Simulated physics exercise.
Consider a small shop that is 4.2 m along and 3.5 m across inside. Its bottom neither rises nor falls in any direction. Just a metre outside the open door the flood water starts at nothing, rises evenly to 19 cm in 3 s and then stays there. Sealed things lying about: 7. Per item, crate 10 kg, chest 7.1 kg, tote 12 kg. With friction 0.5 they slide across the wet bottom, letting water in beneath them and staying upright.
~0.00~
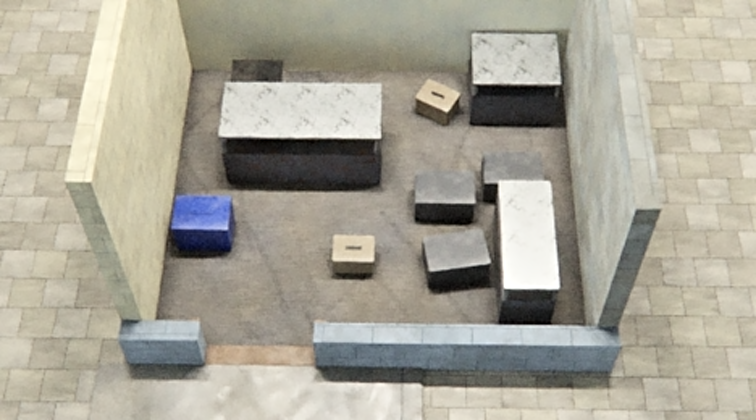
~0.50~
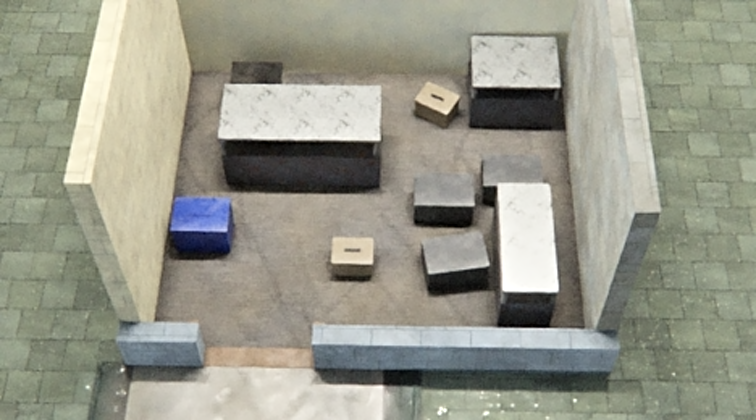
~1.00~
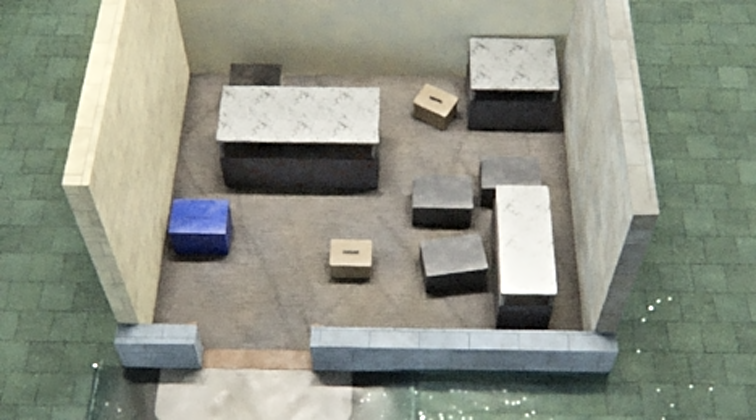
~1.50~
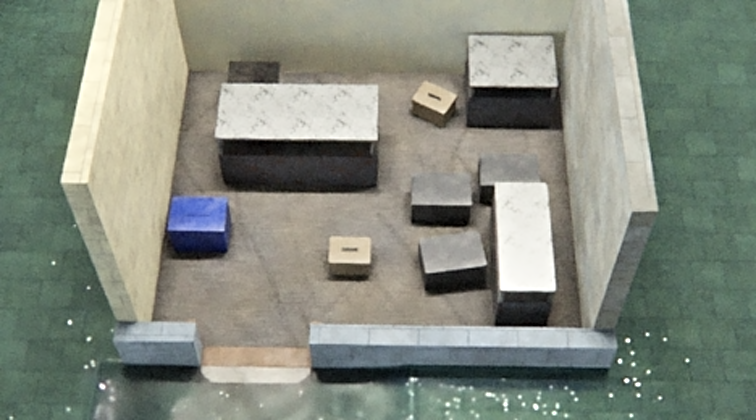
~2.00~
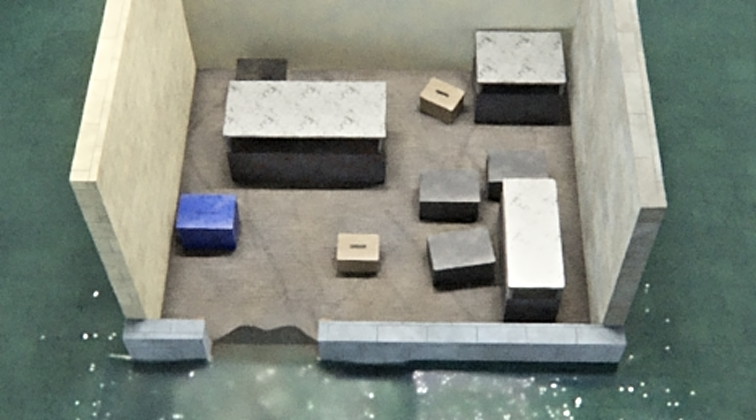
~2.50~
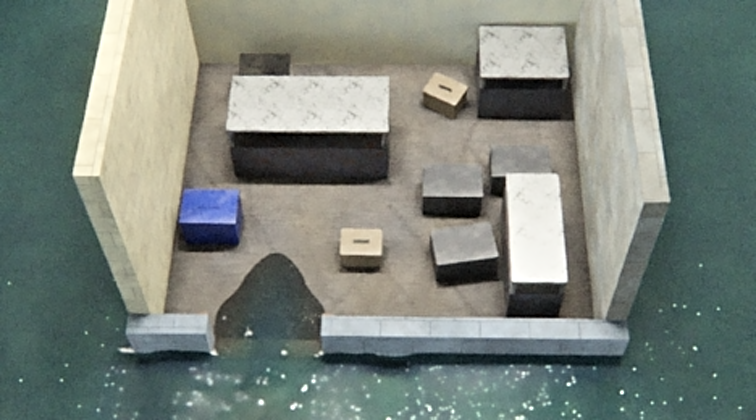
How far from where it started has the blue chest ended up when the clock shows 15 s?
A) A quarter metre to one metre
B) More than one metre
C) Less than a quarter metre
A quarter metre to one metre.
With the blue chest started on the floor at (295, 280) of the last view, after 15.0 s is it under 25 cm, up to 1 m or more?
What happens is it gets pushed a long way.
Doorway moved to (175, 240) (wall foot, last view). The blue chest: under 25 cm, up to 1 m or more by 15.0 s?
Outcome - blue chest: Well off.
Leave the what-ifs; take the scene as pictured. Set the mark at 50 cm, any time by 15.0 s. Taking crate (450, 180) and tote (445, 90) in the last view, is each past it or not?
Well, one by one it's bigger, then not bigger.
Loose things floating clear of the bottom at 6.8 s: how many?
1.
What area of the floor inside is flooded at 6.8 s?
Roughly 10.5 m2.
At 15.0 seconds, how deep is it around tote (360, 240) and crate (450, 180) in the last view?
I'd estimate 10 cm for the first and 12 cm for the second.
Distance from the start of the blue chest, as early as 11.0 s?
Roughly 50 cm.
After 3.5 s the blue chest is near (209, 204), 0.0 m from its start, aground; 0 afloat.
After 6.8 s the blue chest is near (205, 164), 0.5 m from its start, afloat; 1 afloat.
After 11.0 s the blue chest is near (205, 163), 0.5 m from its start, afloat; 5 afloat.
After 15.0 s the blue chest is near (204, 161), 0.5 m from its start, afloat; 6 afloat.
